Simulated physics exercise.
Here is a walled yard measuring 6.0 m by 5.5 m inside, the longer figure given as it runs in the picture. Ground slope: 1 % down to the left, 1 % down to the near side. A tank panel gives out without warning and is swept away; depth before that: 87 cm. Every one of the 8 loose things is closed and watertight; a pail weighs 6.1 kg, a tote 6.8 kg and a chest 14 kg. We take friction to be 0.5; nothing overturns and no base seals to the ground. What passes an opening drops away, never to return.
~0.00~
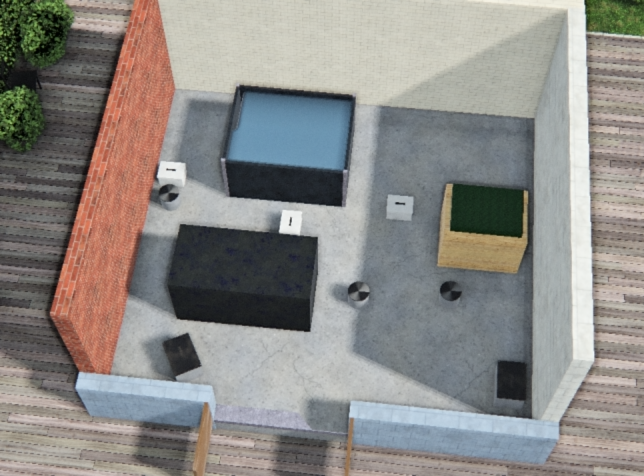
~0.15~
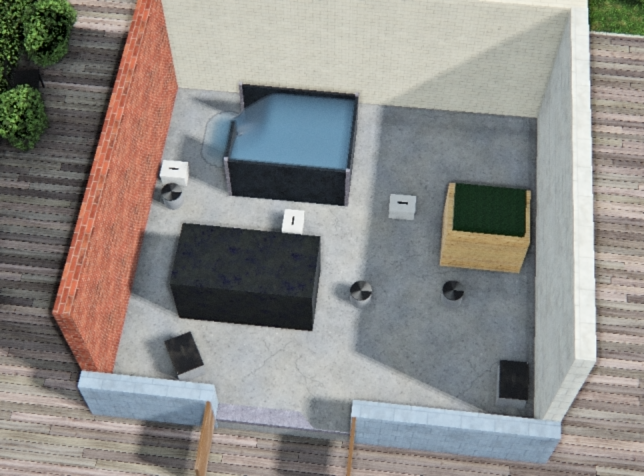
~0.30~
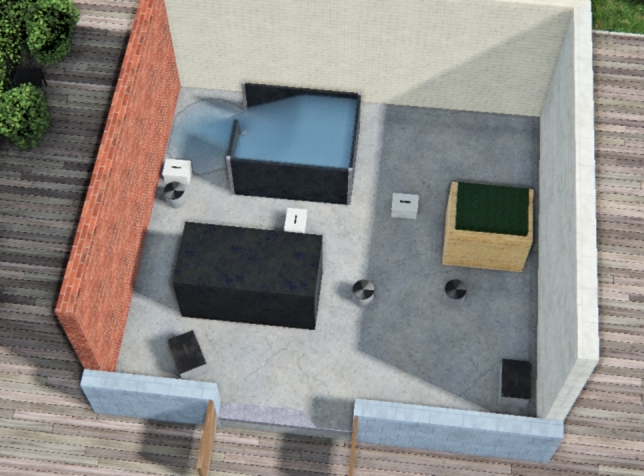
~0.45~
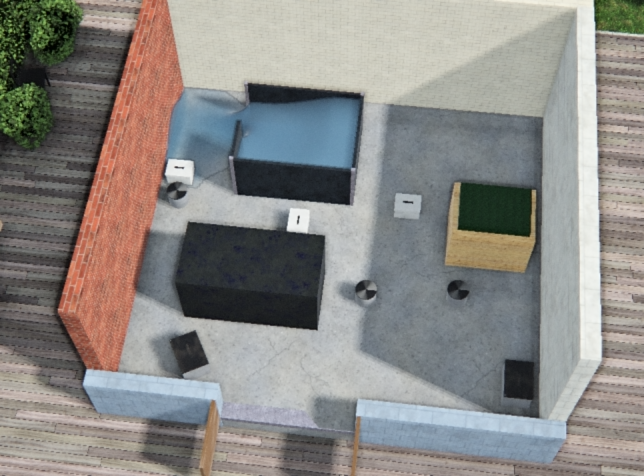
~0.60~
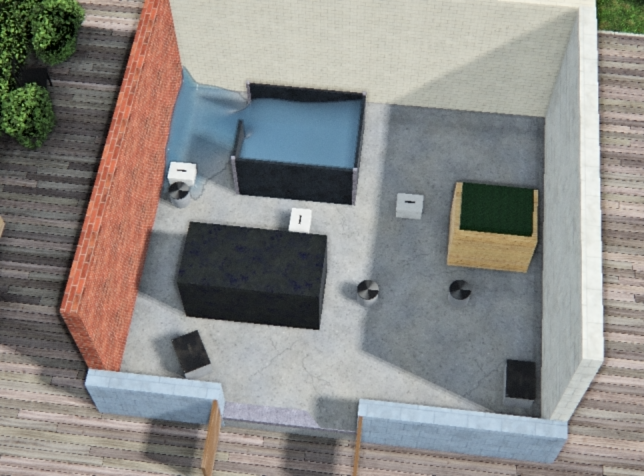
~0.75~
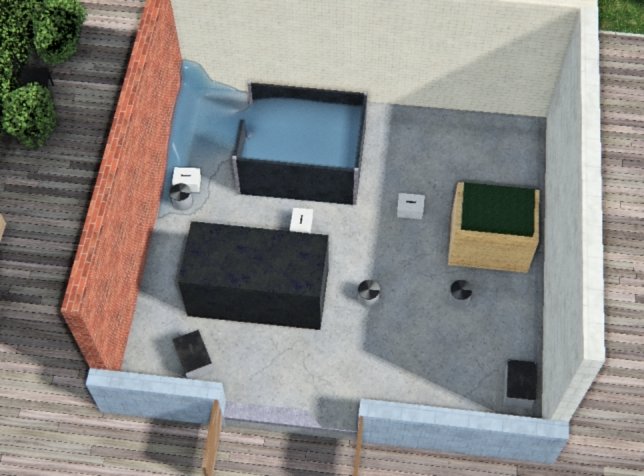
Blue water spreads out through the open left side of a dark-walled tank at the back of a walled yard, seen from high above, with a red brick wall on the left and pale walls behind and right. A large black block, small white boxes, grey round objects and a green-topped tan crate stand about the grey floor. The water reaches the brick wall and creeps forward along it around a white box, while the view drifts very slightly.
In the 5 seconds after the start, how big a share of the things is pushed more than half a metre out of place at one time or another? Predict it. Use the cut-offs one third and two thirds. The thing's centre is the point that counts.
One to two thirds.
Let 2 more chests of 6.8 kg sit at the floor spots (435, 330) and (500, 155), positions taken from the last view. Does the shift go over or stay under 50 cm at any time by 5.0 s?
Within it, beyond it.
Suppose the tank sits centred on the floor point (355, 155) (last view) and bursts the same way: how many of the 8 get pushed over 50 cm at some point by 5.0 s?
4.
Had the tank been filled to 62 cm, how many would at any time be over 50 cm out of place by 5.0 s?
Then 3.
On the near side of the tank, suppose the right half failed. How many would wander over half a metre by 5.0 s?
In that case the number is 6.
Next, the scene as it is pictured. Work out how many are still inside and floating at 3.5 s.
The count is 0.
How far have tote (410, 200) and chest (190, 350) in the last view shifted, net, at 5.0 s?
Distances: 20 cm; 100 cm.
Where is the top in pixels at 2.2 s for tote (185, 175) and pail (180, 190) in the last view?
Estimated pixels: (279, 235) and (253, 242).
After 1.1 s 1 of 8 are over 50 cm from their spots; 0 afloat.
After 2.2 s 2 of 8 are over 50 cm from their spots; 1 afloat.
After 3.5 s 3 of 8 are over 50 cm from their spots; 0 afloat.
After 5.0 s 4 of 8 are over 50 cm from their spots, and 4 have been at some point; 0 afloat.
